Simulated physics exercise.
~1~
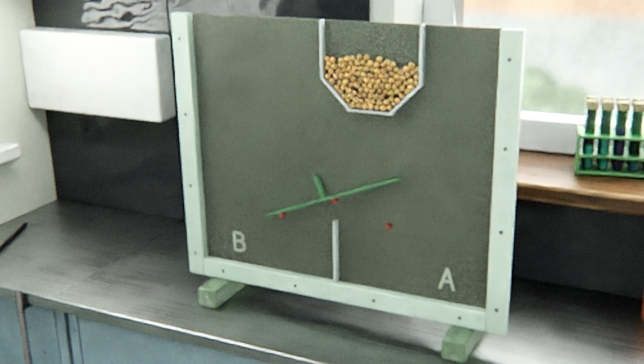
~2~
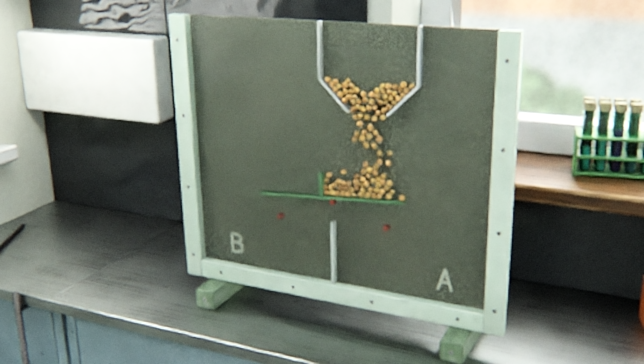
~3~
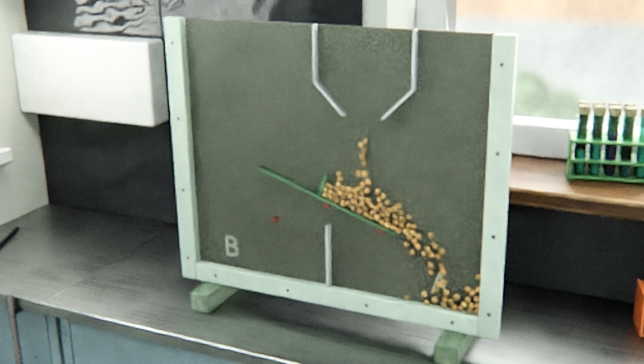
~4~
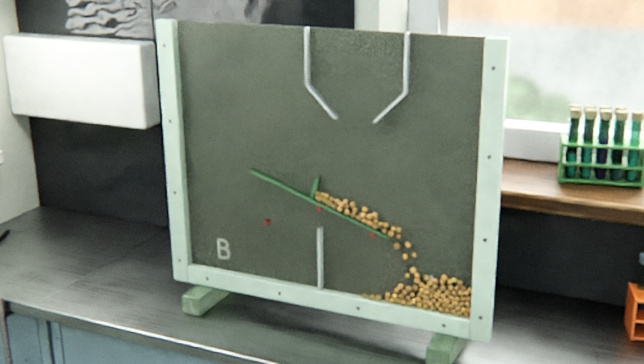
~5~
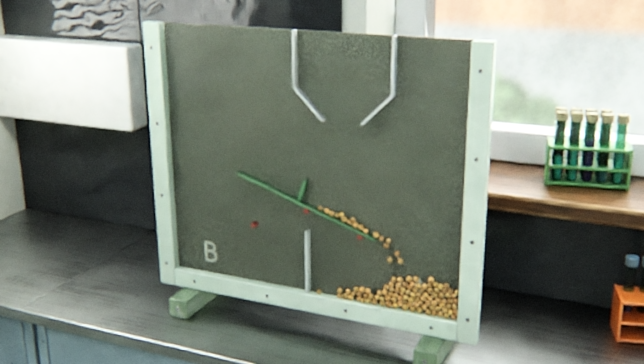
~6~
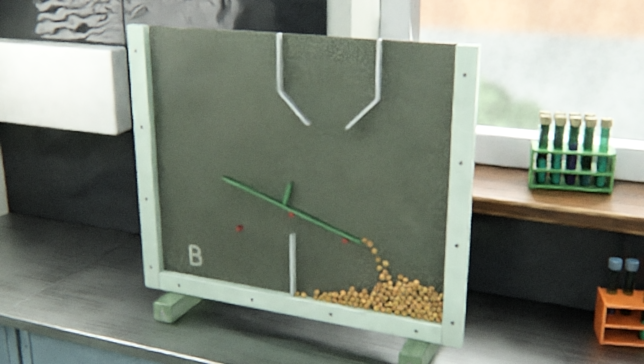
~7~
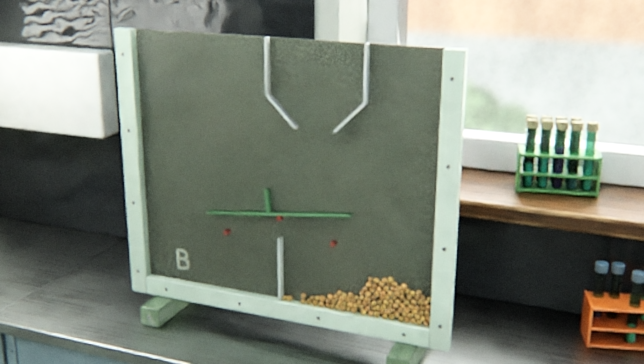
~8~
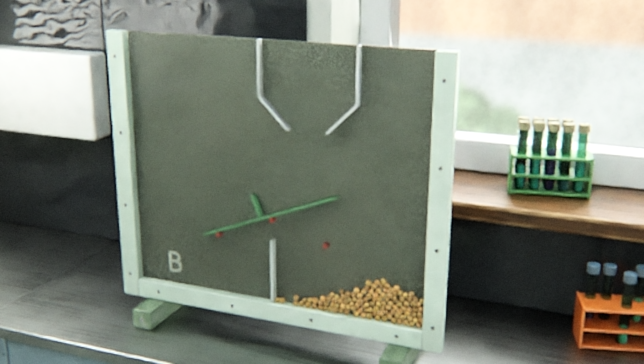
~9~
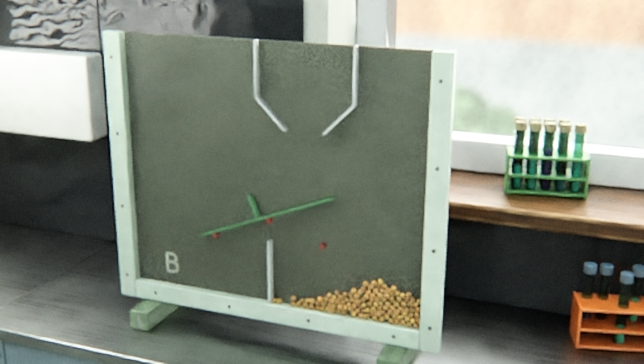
Laboratory bench, beads pouring from a hopper onto a green tilting tray, spilling right into bin A before the tray tips back left.
